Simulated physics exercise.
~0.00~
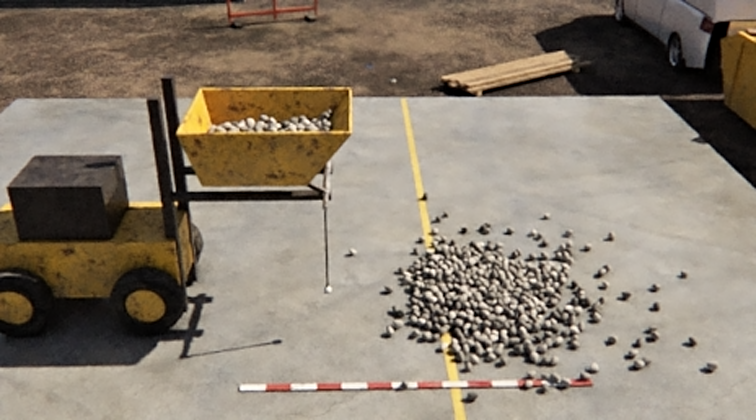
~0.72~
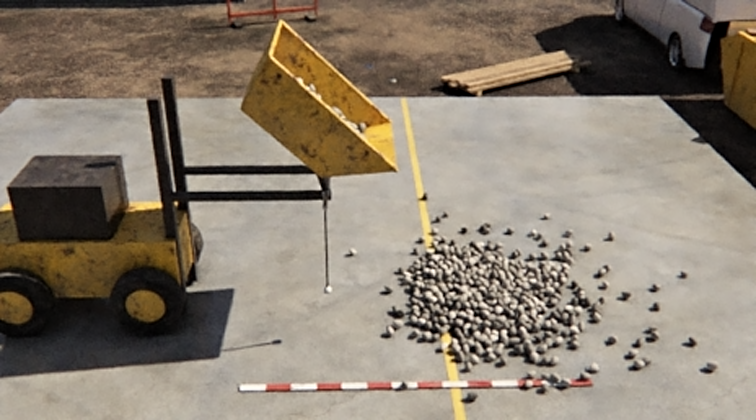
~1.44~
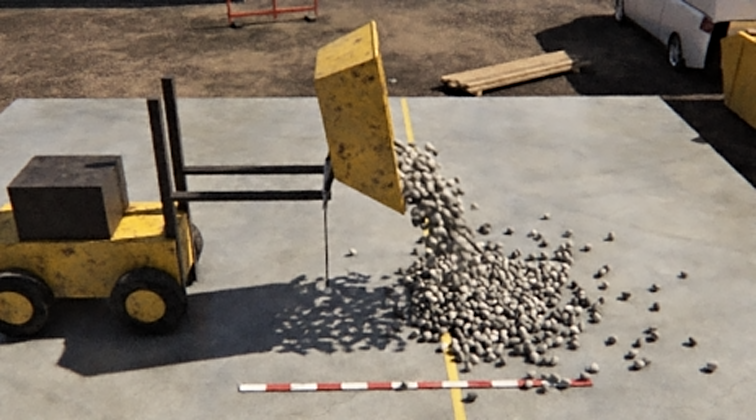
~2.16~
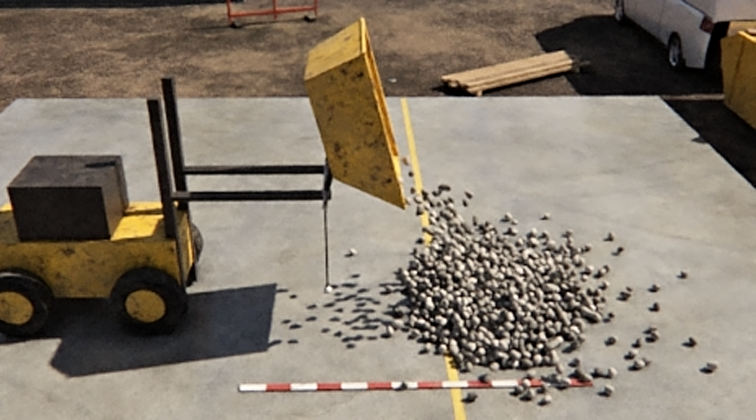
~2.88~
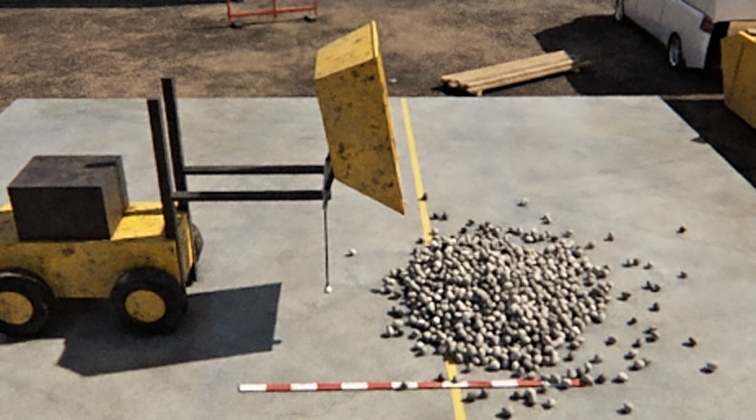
At the start, a yellow forklift on the left holds up a skip partly filled with round stones, while a loose pile of similar stones lies to the right across a yellow line painted on the concrete. The skip tips steeply toward the right, with stones still inside. It tilts further until its floor is nearly upright, and the stones pour out over its lip onto the pile. The skip rocks back slightly as more stones drop and scatter. Finally it hangs steeply tipped with nothing falling, above a broader heap lying mostly beyond the line.
